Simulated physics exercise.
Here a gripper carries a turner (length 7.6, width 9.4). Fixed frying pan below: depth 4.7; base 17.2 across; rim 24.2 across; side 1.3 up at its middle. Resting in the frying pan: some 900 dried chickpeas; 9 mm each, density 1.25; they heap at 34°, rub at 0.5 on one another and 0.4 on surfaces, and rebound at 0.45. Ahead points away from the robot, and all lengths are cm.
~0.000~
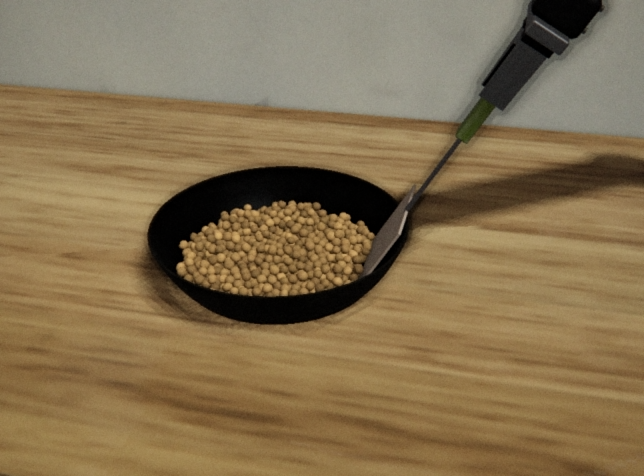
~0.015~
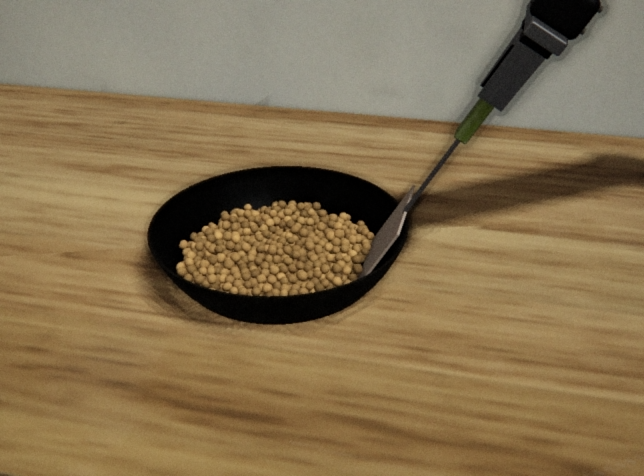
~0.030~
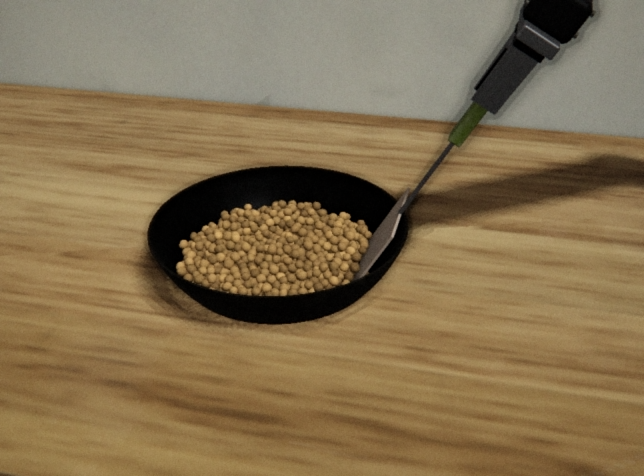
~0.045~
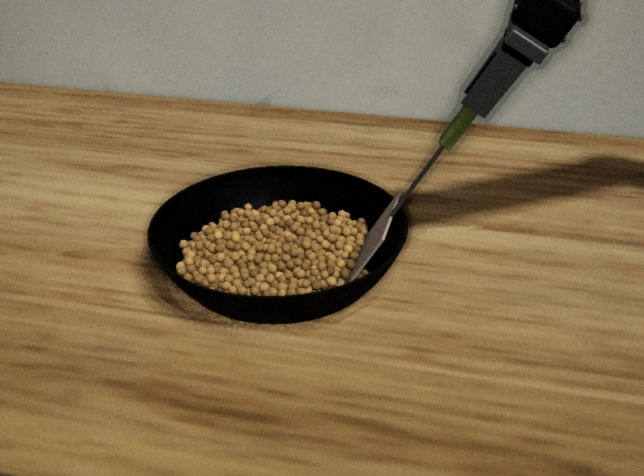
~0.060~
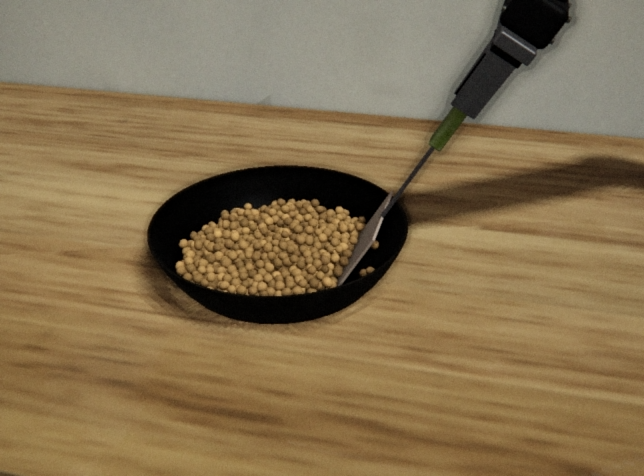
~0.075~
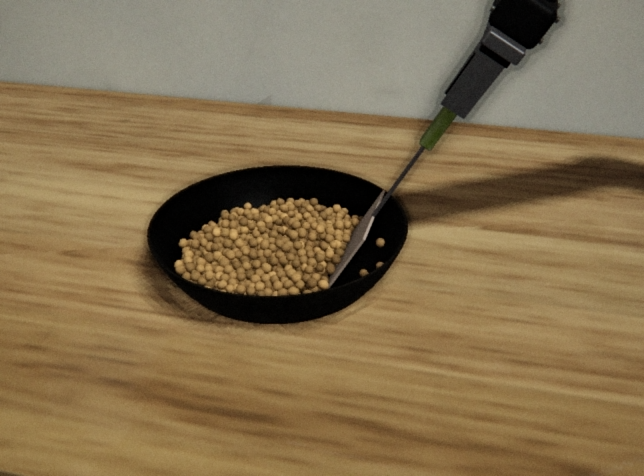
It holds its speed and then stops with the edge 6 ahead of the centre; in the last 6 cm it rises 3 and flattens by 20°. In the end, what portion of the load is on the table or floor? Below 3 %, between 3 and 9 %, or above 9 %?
Below 3 %.
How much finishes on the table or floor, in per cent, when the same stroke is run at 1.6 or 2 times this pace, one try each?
Estimates in order: 5 per cent, 15 per cent.
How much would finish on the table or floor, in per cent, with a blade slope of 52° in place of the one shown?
My guess is close to 0 per cent.
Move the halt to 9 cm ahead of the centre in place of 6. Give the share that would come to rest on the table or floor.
Near 25 per cent.
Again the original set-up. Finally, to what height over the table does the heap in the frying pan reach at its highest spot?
Some 6.0 cm.
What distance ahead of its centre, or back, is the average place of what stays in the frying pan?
The balance point lies close to 4.5 cm ahead.
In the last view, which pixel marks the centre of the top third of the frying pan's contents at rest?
It is centred near (203, 224) in the last view.
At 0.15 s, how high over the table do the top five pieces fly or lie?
Height: Approx. 5 cm.
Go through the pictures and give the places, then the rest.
Turner top edge at (408, 208), sloping 60°; upper third of the load around (283, 247), from x 180 to 370, top at y 205; 900 in the frying pan, in the first frame.
Turner top edge at (407, 209), sloping 60°; upper third of the load around (283, 247), from x 180 to 370, top at y 205, in the second frame.
Turner top edge at (401, 211), sloping 60°; upper third of the load around (286, 246), from x 180 to 370, top at y 205, in the third frame.
Turner top edge at (393, 214), sloping 60°; upper third of the load around (289, 246), from x 180 to 370, top at y 205, in the fourth frame.
Turner top edge at (384, 214), sloping 60°; upper third of the load around (287, 244), from x 180 to 375, top at y 205, in the fifth frame.
Turner top edge at (375, 213), sloping 60°; upper third of the load around (284, 243), from x 180 to 380, top at y 200; 900 in the frying pan, in the sixth frame.
By 0.15 s, sloping 60°, highest piece 5 above the table; 900 in the frying pan.
By 0.23 s, sloping 51°, highest piece 5 above the table; 900 in the frying pan.
By 0.47 s, sloping 40°, highest piece 6 above the table; 899 in the frying pan, 1 on the blade or in flight.
By 1.52 s, sloping 40°, highest piece 6 above the table; 899 in the frying pan, 1 on the table or floor.
Final count, 899 in the frying pan, 1 on the table or floor. That is 0 % on the table or floor.
